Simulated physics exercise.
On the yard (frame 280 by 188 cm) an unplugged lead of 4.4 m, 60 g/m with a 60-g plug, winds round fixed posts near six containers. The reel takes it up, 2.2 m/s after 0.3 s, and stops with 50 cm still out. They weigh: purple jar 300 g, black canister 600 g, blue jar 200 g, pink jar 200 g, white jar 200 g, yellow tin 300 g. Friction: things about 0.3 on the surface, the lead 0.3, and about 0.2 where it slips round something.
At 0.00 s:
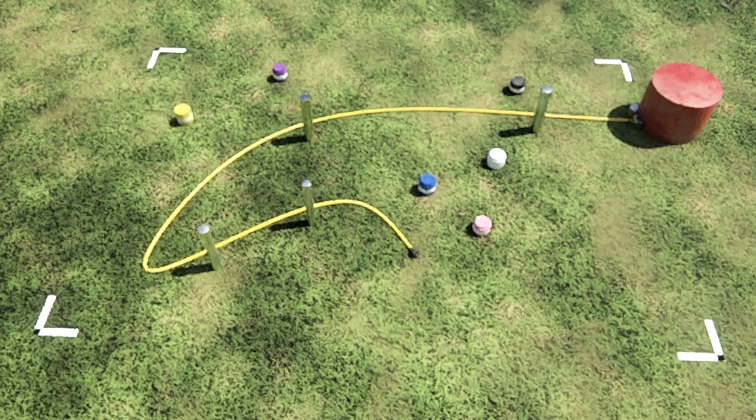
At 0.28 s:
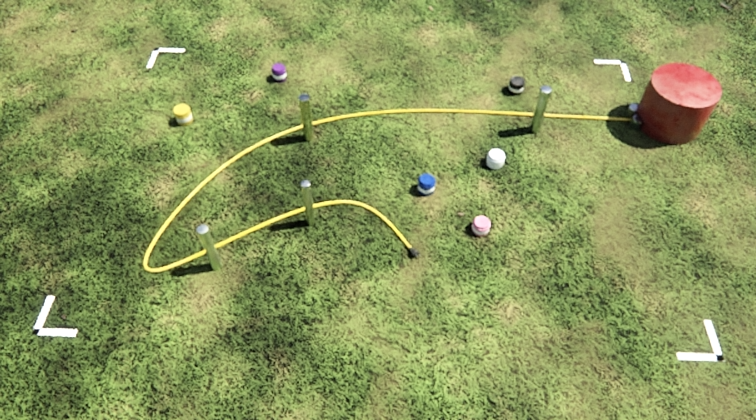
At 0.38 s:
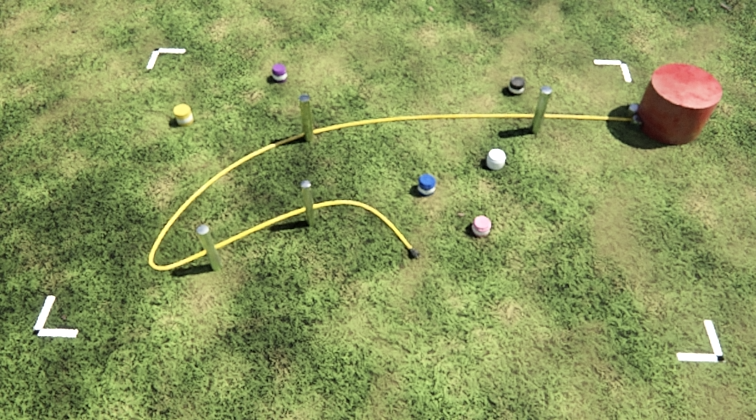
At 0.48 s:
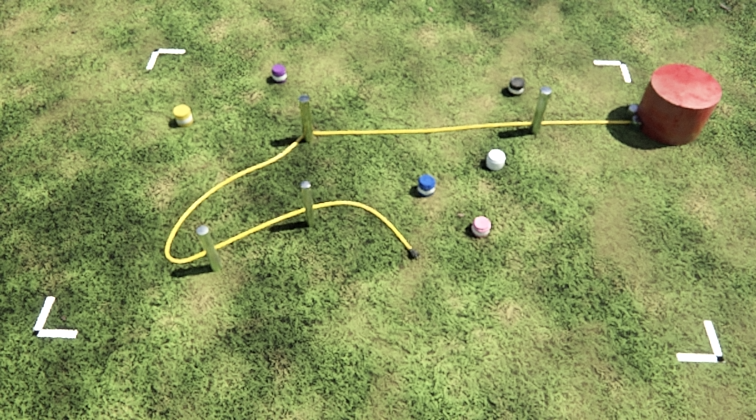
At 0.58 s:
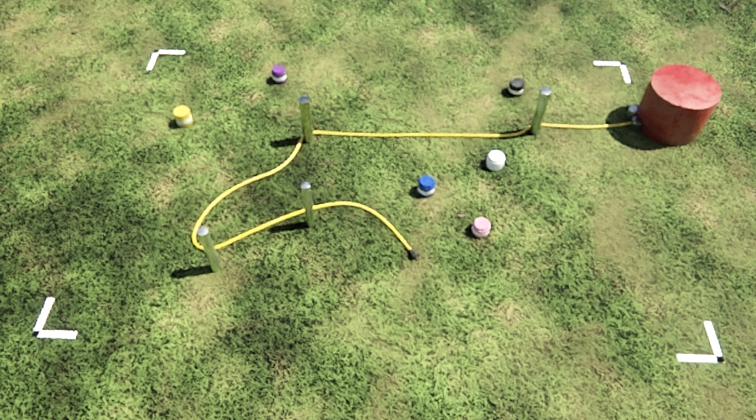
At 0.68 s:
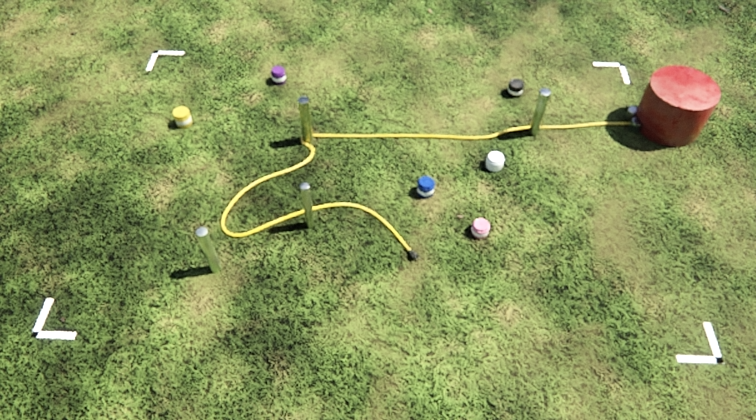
A yellow cord looping past four posts on the grass drew in toward the red drum at right, its curve straightening and its left bend sliding clear of the lower-left post, while the small containers stayed put.
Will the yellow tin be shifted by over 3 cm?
Verdict: The yellow tin keeps its place.
At 1.1 s, plug at (388, 237); nothing else has moved.
At 1.5 s, plug at (291, 139); nothing else has moved.
At 2.0 s, plug at (595, 159); black canister lifted 6 cm.
At 2.4 s, plug at (643, 125); black canister 133 cm off its start.
At 3.2 s, plug at (643, 126); yellow tin 0 cm off its start at (181, 112), black canister 160 cm off its start.
